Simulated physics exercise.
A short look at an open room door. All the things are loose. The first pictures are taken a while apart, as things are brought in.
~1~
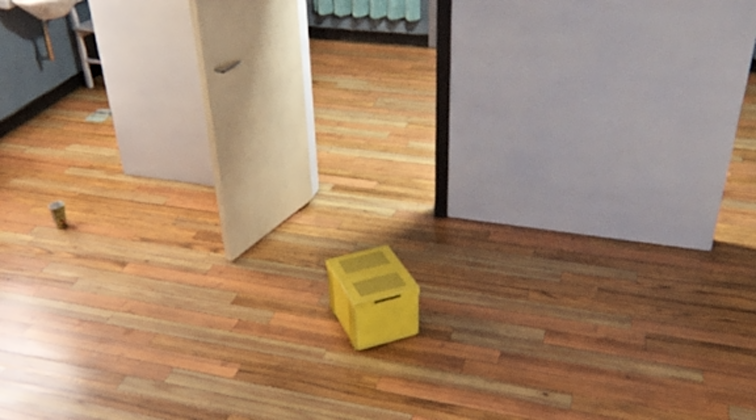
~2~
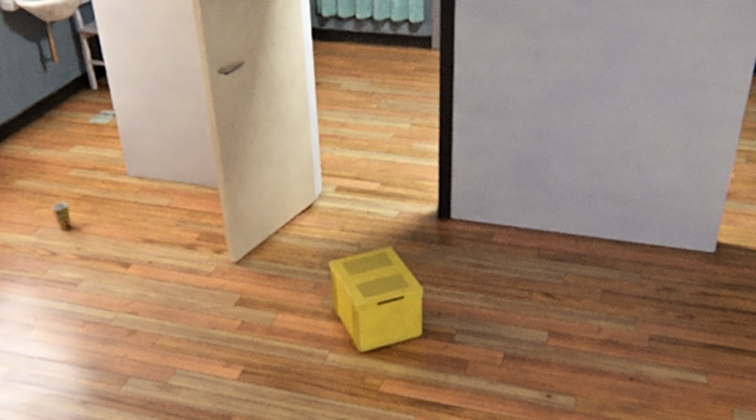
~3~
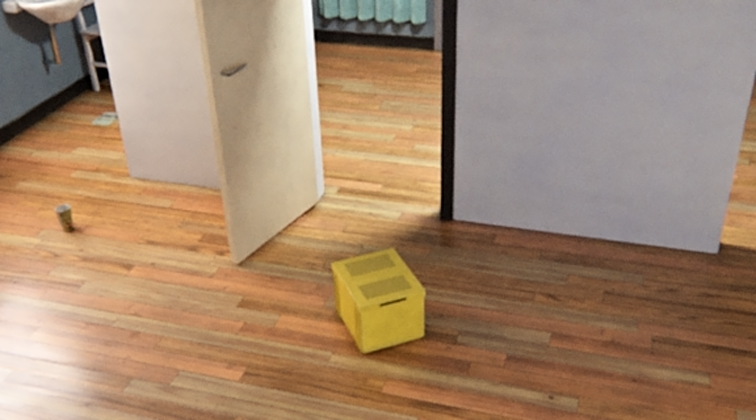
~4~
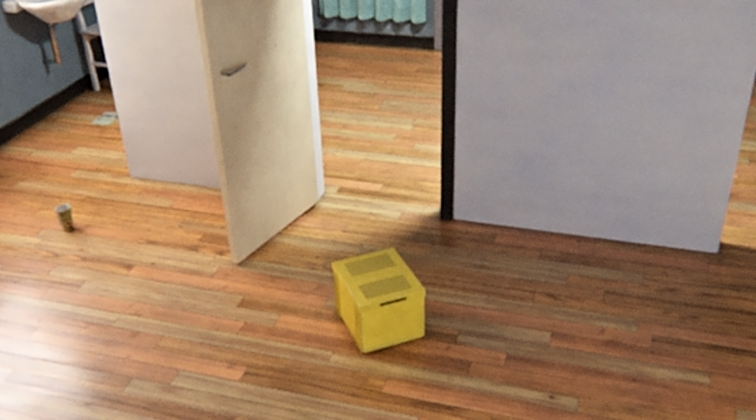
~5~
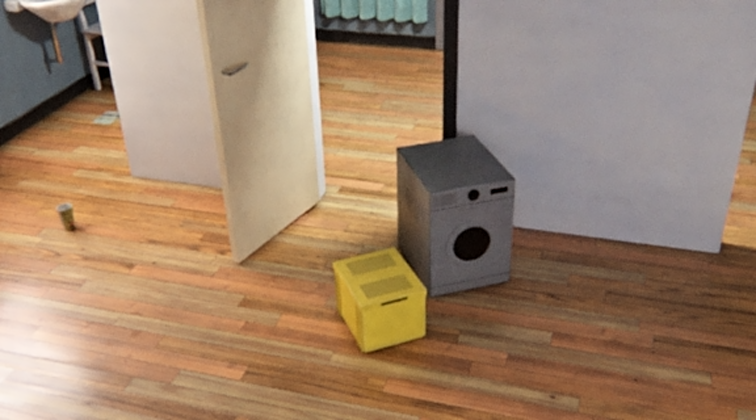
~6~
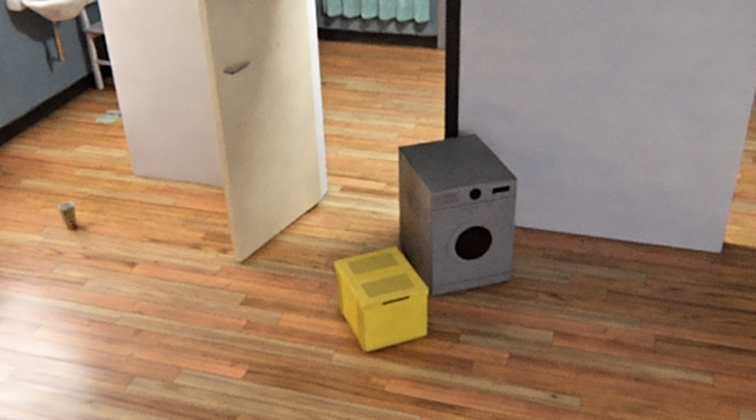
A grey front-loading appliance, absent at first, appears partway through on the wood-plank floor of a room seen from above, just behind and right of a yellow lidded tote. A cream door stands wide open left of centre between pale partitions, with a small can at far left and teal curtains behind. The door and tote stay still while the view shifts very slightly.
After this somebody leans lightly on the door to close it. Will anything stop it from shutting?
It is blocked.
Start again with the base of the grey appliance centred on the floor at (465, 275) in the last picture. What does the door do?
Then it shuts.
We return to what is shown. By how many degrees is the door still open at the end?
About 35°.
Then, 0.70 s on from there, door at 93°.
Then, 1.30 s on from there, door at 74°.
Then, 1.80 s on from there, door at 57°.
Then, 2.30 s on from there, door at 39°.
In the end, door at 33°; both unmoved. At the end, from the last picture's camera, grey appliance near (455, 213).
